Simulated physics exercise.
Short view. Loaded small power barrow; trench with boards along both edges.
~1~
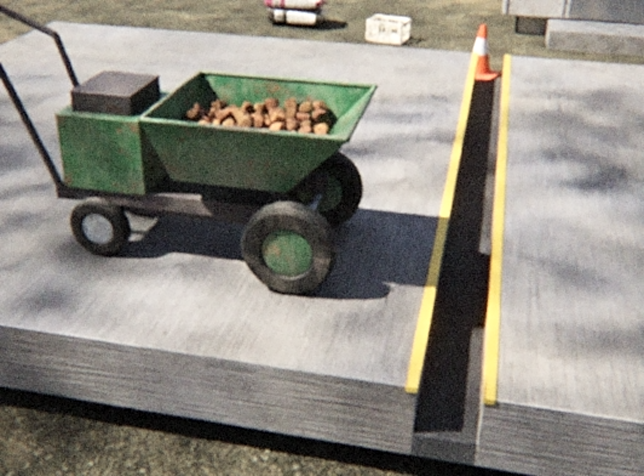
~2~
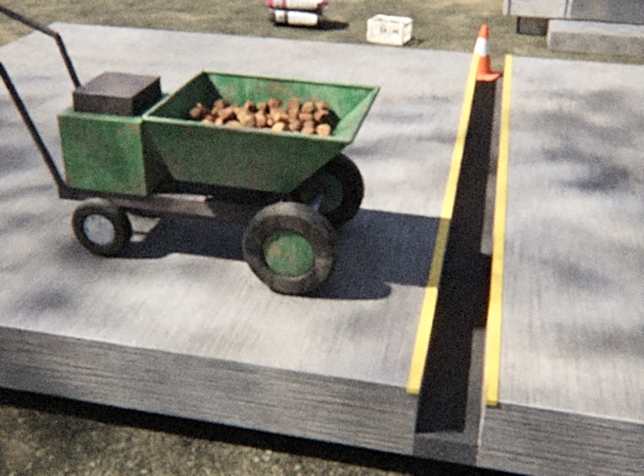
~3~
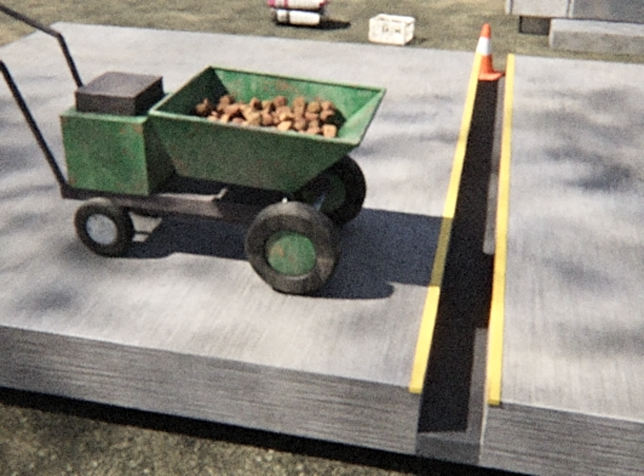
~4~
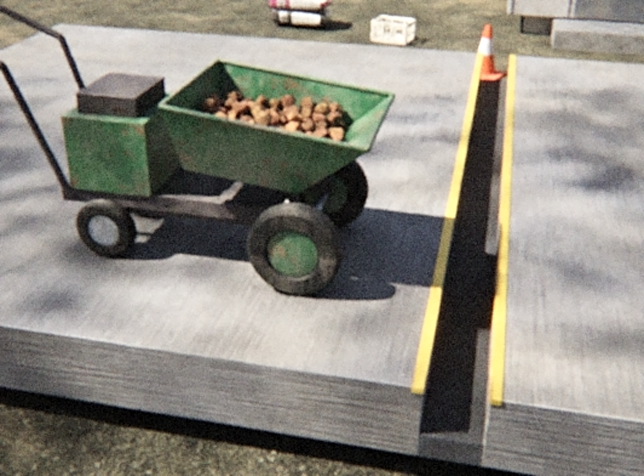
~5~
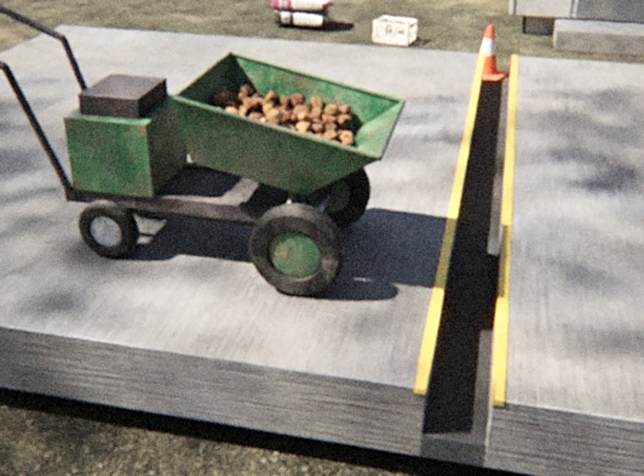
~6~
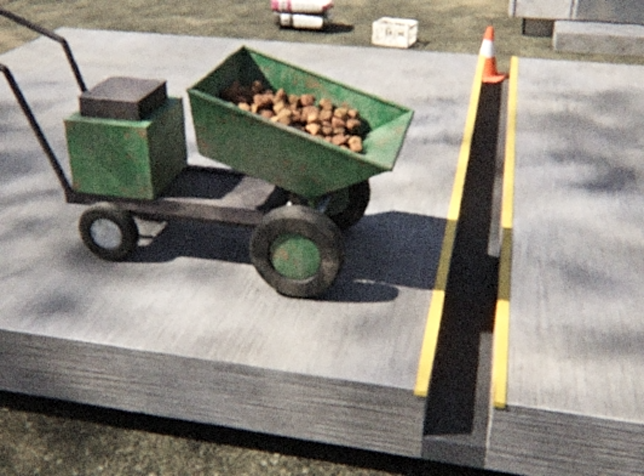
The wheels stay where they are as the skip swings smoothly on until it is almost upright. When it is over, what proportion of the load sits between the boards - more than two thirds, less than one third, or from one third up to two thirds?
More than two thirds sits between them.
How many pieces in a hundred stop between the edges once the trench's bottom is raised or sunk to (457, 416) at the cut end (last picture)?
It would be close to 70 percent.
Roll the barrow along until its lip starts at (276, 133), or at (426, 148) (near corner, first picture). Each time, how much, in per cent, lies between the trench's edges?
First try: 40 per cent; second try: 0 per cent.
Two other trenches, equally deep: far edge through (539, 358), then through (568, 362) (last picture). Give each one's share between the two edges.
Lab note: Try one about 100 %, try two about 100 %.
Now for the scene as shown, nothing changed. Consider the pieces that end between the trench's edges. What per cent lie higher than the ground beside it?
5 %.
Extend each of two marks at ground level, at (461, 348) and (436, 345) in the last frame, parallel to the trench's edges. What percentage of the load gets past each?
Close to 50 per cent, then close to 100 per cent.
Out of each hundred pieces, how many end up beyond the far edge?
Near 5 in every hundred.
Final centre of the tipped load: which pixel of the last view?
Last view, resting centre - approx. (469, 301).
Soon, skip tipped steeply; all in the skip.
A while on, skip tipped steeply; about two thirds in the skip; a stray few short of the trench; about a third in or heaped over the trench; a stray few beyond it.
Towards the end, skip tipped right over; a stray few short of the trench; nearly all in or heaped over the trench; a small part beyond it.
Finally, skip tipped right over; a stray few short of the trench; nearly all in or heaped over the trench; a small part beyond it.
